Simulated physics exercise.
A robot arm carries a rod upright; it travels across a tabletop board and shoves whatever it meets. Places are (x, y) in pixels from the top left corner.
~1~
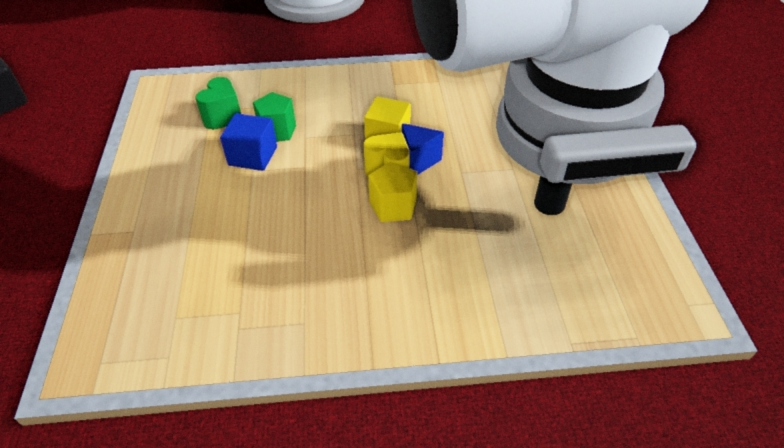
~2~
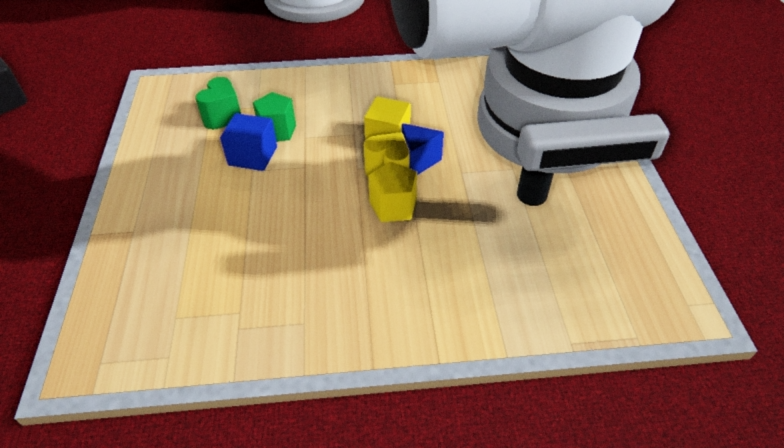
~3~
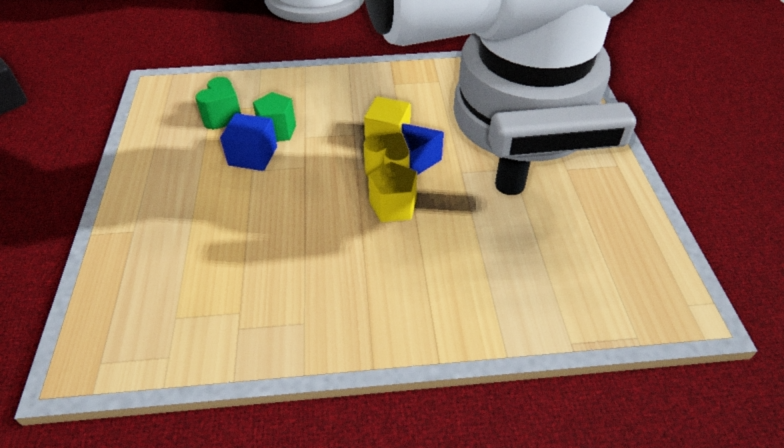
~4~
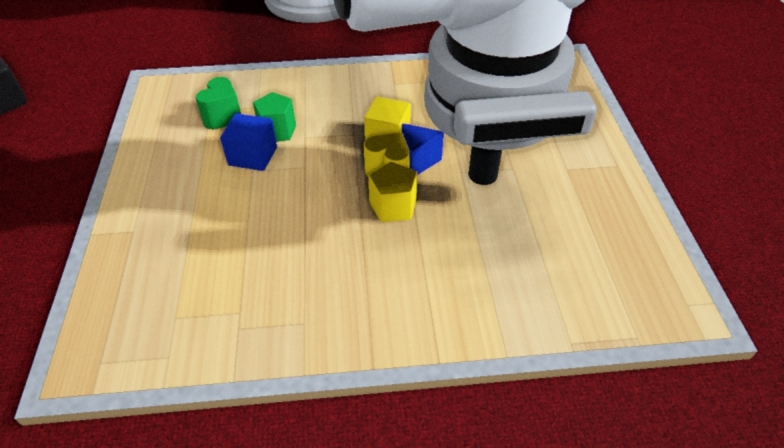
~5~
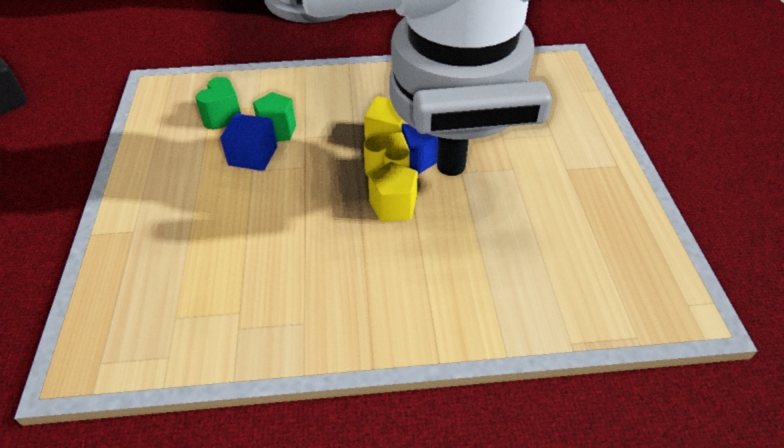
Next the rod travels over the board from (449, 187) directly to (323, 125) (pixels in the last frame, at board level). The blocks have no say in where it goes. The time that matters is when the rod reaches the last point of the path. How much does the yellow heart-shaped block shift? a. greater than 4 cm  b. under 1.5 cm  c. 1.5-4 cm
That would be c.
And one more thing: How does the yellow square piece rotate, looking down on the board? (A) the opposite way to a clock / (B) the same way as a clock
Letter B.
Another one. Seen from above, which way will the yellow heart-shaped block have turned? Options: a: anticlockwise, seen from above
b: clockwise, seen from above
a.
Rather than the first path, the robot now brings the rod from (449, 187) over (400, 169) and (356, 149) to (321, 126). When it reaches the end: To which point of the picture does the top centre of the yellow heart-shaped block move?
At pixel (341, 142).
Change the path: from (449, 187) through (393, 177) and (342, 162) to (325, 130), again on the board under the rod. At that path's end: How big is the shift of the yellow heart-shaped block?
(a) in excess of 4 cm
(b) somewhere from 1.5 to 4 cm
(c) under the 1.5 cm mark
Correct choice: A.
What follows on the original path. One third of the way, rod (404, 144); yellow square piece (383, 108); yellow heart-shaped block (374, 144); blue triangle (411, 119), turned 40° clockwise.
Two thirds of the way, rod (361, 124); yellow square piece (369, 95), turned 60° clockwise; yellow heart-shaped block (361, 144), turned 35° anticlockwise; blue triangle (411, 113), turned 55° clockwise.
At the end, rod (321, 105); green five-sided block still; yellow square piece (364, 90), turned 95° clockwise; yellow heart-shaped block (361, 144), turned 35° anticlockwise; blue triangle (411, 113), turned 55° clockwise.
